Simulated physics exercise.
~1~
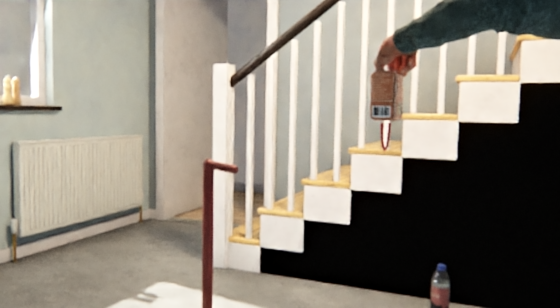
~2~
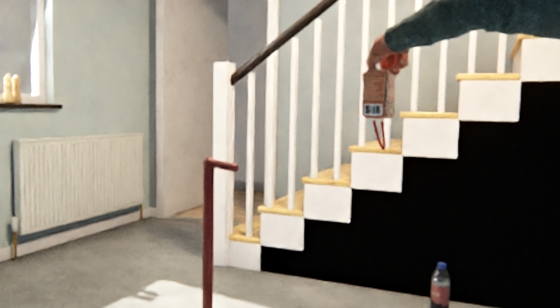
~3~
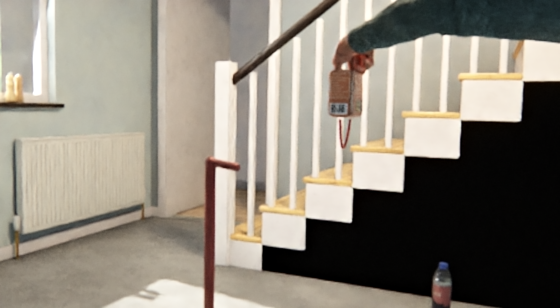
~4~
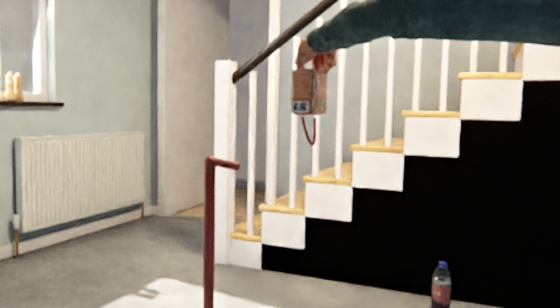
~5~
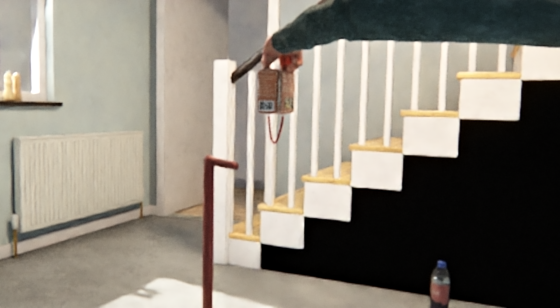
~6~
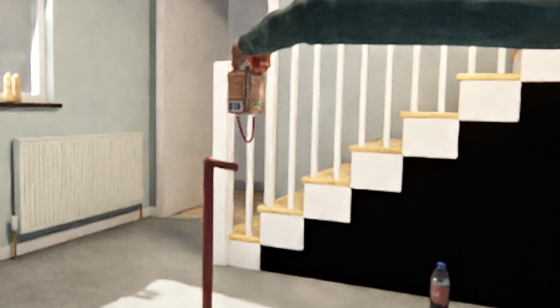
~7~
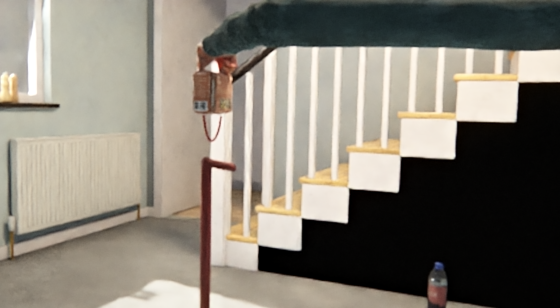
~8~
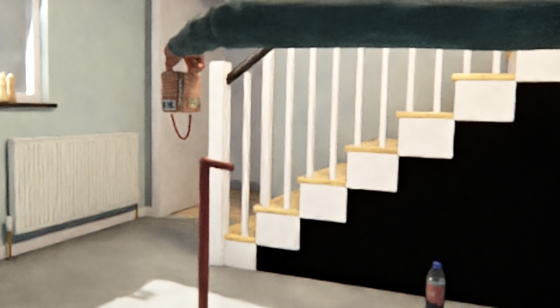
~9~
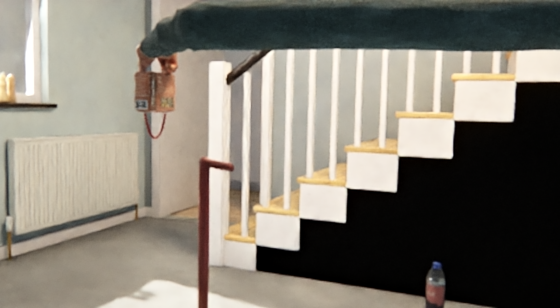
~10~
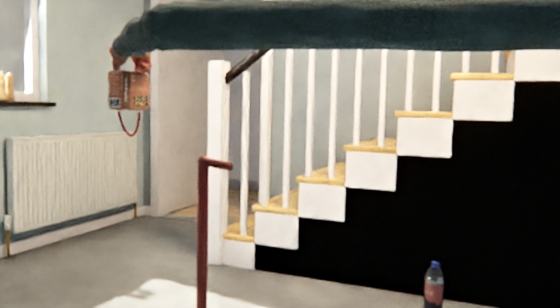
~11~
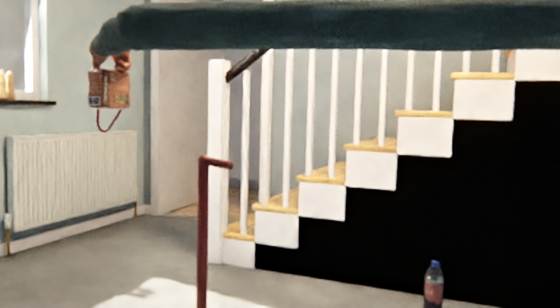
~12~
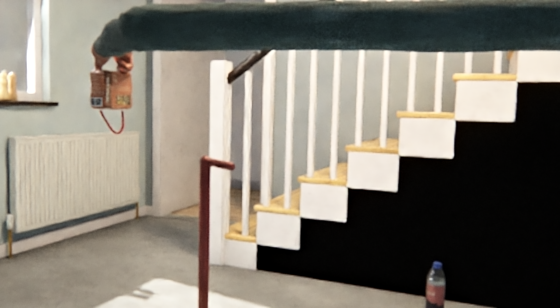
Beside a white staircase, a hand carries an orange pouch left past a stand, unhooked.
